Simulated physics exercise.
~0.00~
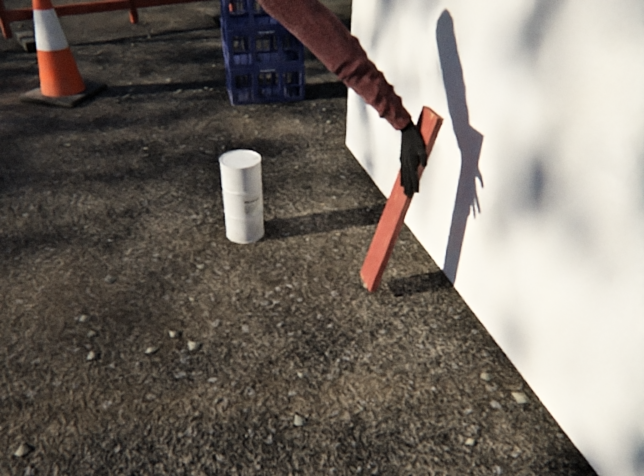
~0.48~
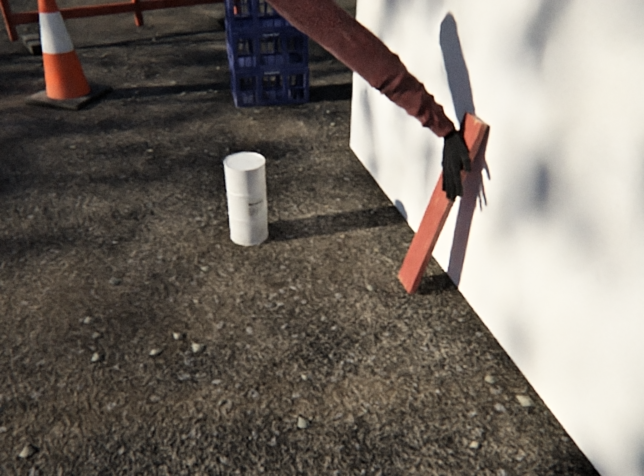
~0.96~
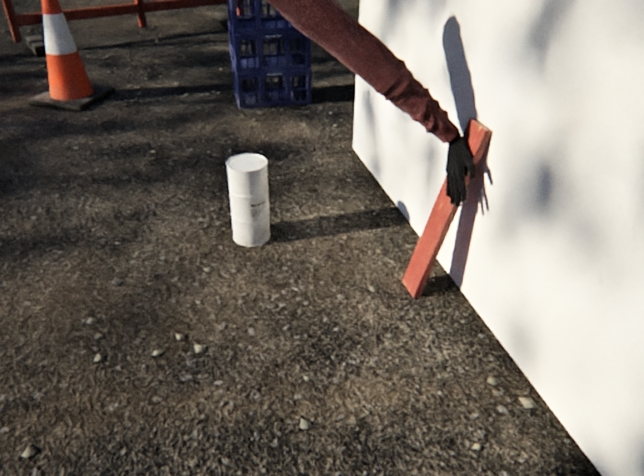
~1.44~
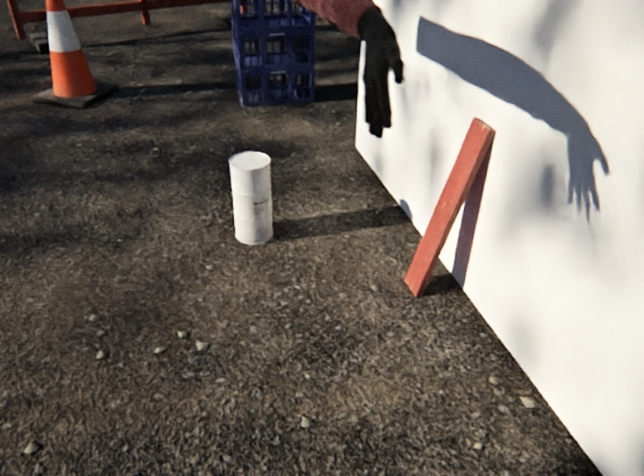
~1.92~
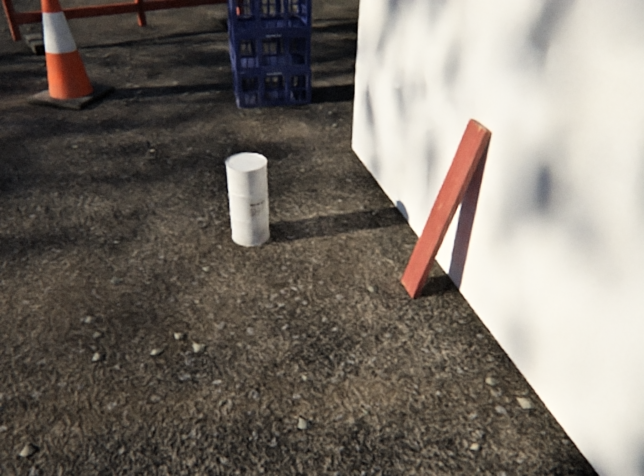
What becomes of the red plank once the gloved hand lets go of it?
It holds its place, still leaning against the white wall after the hand has gone.
